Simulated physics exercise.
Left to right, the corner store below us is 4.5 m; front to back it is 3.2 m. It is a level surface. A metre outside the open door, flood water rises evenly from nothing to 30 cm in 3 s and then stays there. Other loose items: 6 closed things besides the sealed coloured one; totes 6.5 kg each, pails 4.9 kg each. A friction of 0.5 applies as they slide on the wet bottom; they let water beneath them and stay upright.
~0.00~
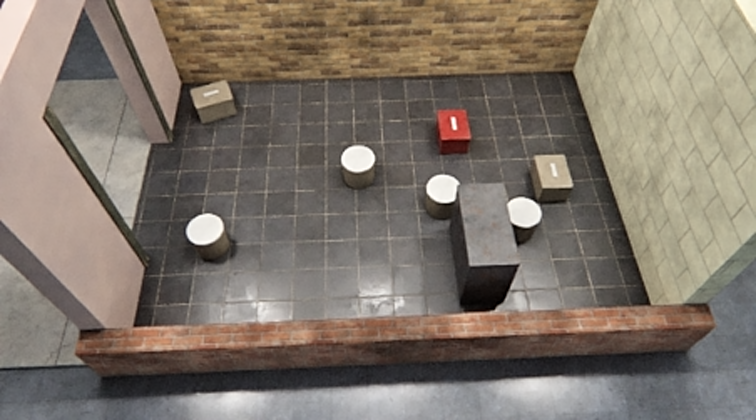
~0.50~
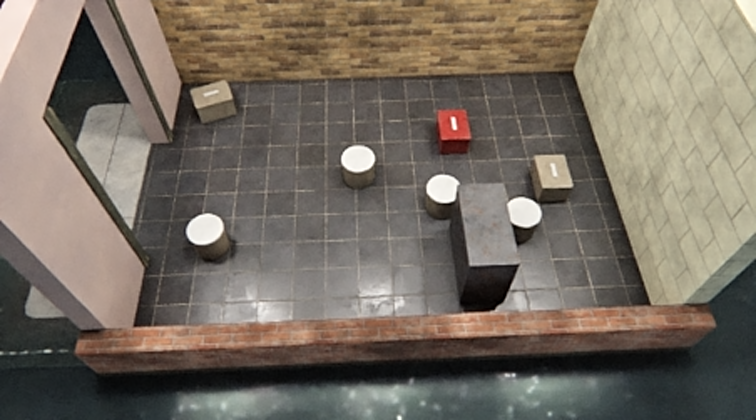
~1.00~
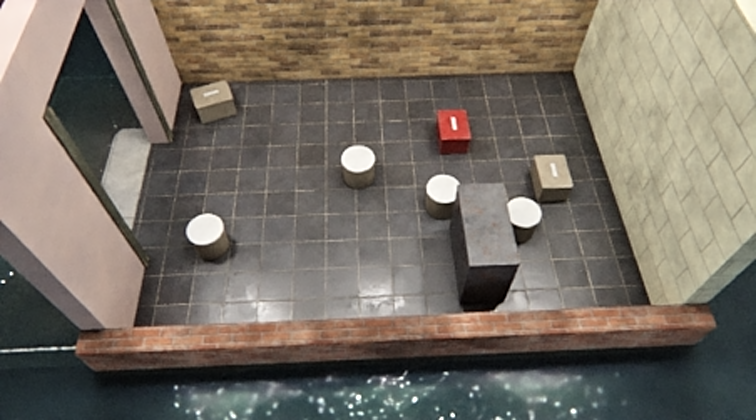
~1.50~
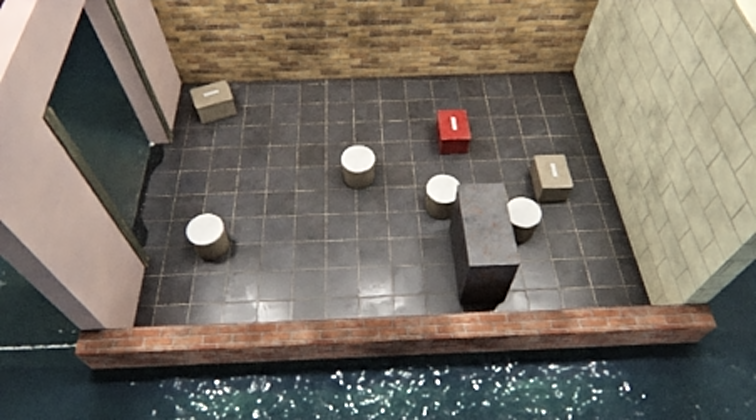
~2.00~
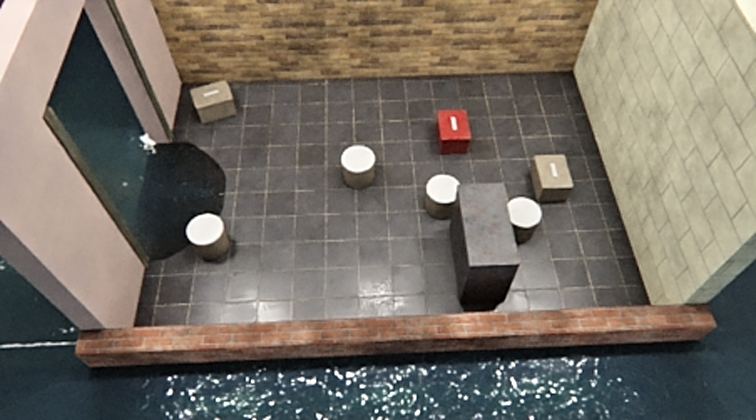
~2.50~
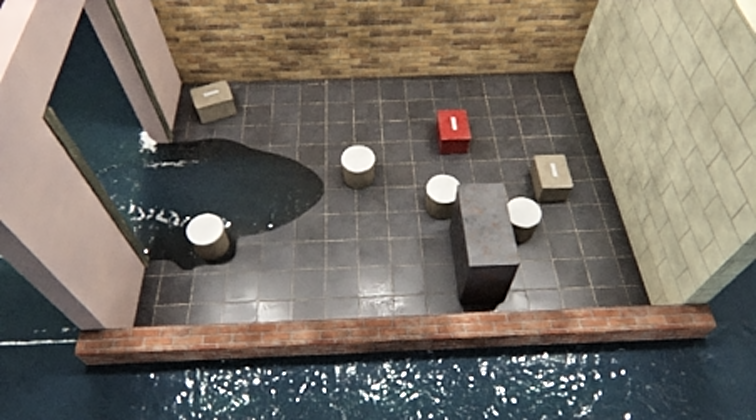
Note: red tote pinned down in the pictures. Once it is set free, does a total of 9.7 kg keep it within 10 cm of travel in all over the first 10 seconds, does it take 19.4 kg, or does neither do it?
My guess is neither amount suffices.
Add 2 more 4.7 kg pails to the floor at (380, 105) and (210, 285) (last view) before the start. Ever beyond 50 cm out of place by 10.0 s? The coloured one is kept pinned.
In that order: Beyond it, within it.
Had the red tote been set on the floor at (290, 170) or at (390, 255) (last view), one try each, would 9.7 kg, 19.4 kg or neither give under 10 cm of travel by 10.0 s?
Respectively, neither option succeeds and neither option succeeds.
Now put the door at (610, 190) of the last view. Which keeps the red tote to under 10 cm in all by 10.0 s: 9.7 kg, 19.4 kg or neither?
Both fall short.
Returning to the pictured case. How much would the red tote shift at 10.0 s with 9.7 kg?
Shift: About 200 cm.
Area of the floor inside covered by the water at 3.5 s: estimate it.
About 7.0 m2.
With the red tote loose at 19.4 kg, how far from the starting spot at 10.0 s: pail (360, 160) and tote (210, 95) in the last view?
Net displacement, in order: 200 cm; 0 cm.
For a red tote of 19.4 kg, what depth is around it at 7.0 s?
Something like 15 centimetres.
After 3.5 s the red tote would be 0 cm from its start with 9.7 kg and 0 cm from its start with 19.4 kg; 0 cm of water round it then.
After 4.5 s the red tote would be 39 cm from its start with 9.7 kg and 8 cm from its start with 19.4 kg; 7 cm of water round it then.
After 7.0 s the red tote would be 140 cm from its start with 9.7 kg and 26 cm from its start with 19.4 kg; 15 cm of water round it then.
After 10.0 s the red tote would be 189 cm from its start with 9.7 kg and 86 cm from its start with 19.4 kg; 23 cm of water round it then.
